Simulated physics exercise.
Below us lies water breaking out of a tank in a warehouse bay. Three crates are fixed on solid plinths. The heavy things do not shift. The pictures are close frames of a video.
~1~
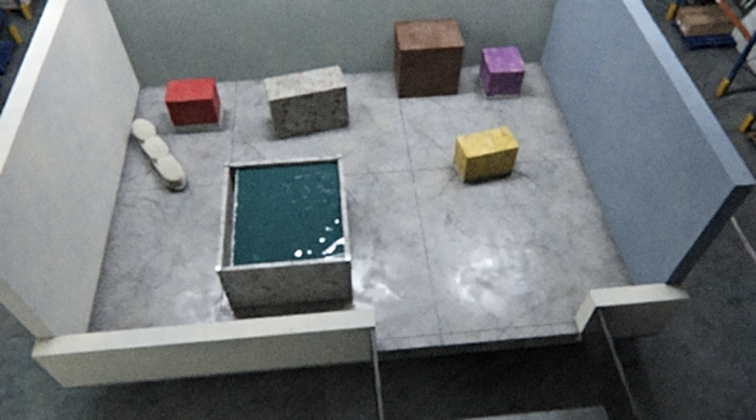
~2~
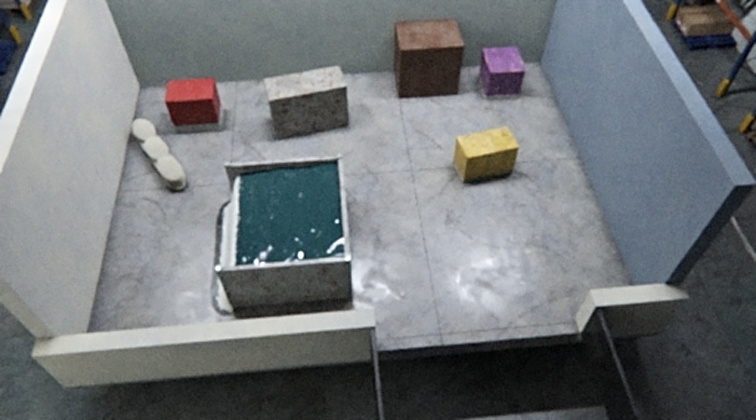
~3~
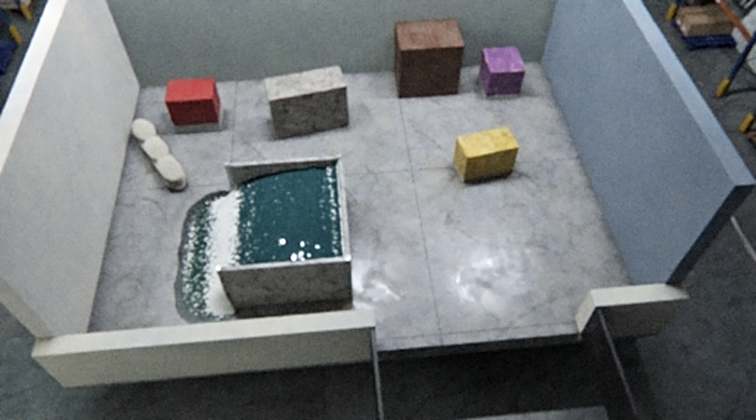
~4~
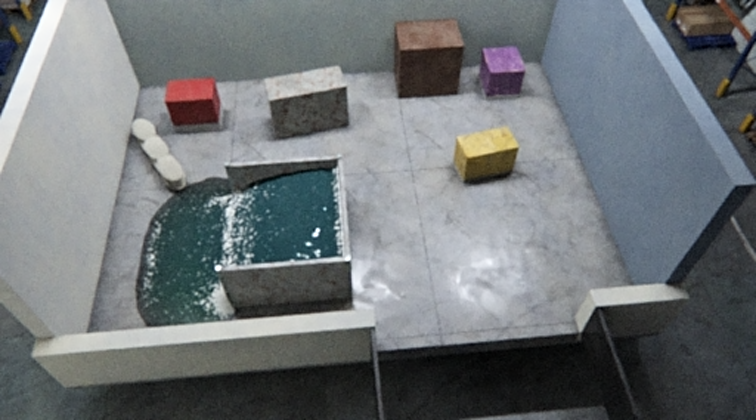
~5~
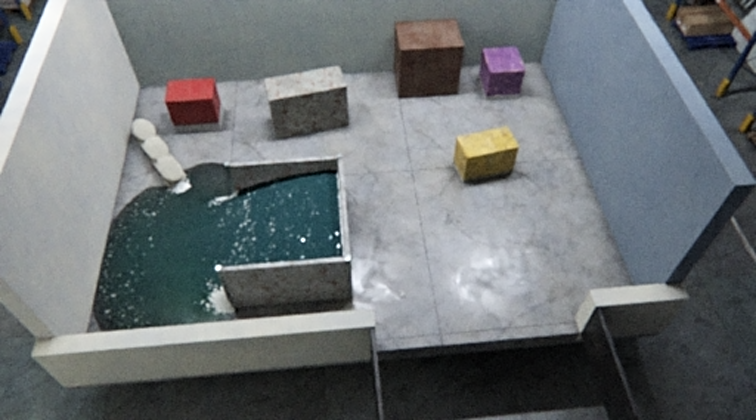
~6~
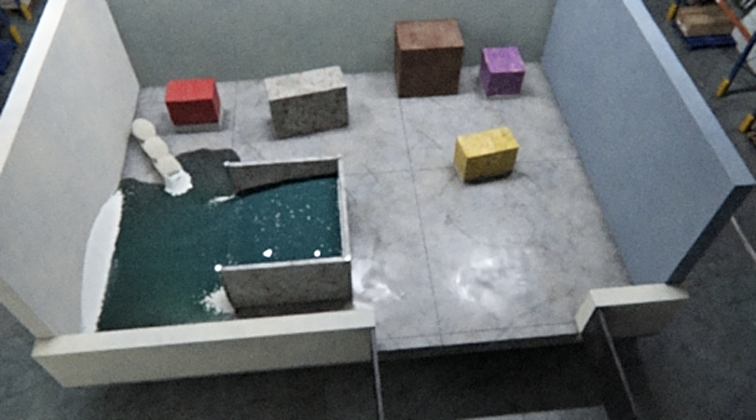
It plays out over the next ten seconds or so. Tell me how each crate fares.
The yellow crate is soaked; the red crate keeps dry; the purple crate keeps dry.
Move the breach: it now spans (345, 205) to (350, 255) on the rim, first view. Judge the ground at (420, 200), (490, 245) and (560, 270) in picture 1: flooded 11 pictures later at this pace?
In turn: Awash, under water, covered.
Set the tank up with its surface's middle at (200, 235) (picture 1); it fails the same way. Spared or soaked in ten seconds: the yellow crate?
In short: Yellow crate is wetted.
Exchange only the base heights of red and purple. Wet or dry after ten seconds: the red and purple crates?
The red one is topped; the purple one keeps dry.
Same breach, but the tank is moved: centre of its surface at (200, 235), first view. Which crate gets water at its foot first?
That is the red-painted one.
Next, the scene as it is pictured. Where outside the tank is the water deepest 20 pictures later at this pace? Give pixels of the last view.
Close to (139, 145).
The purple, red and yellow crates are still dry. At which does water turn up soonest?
I say the crate marked red.
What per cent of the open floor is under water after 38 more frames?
Roughly 80 per cent.
A moment on, water covers 20 % of the floor; the yellow crate not reached, the red crate water round its plinth, the purple crate not reached.
Next, water covers 25 % of the floor; the yellow crate not reached, the red crate water round its plinth, the purple crate not reached.
Then, water covers 50 % of the floor; the yellow crate not reached, the red crate water round its plinth, the purple crate not reached.
Later, water covers 80 % of the floor; the yellow crate water round its plinth, the red crate water round its plinth, the purple crate water round its plinth.
In the end, water covers 95 % of the floor; the yellow crate was topped, the red crate stayed above the water, the purple crate stayed above the water.
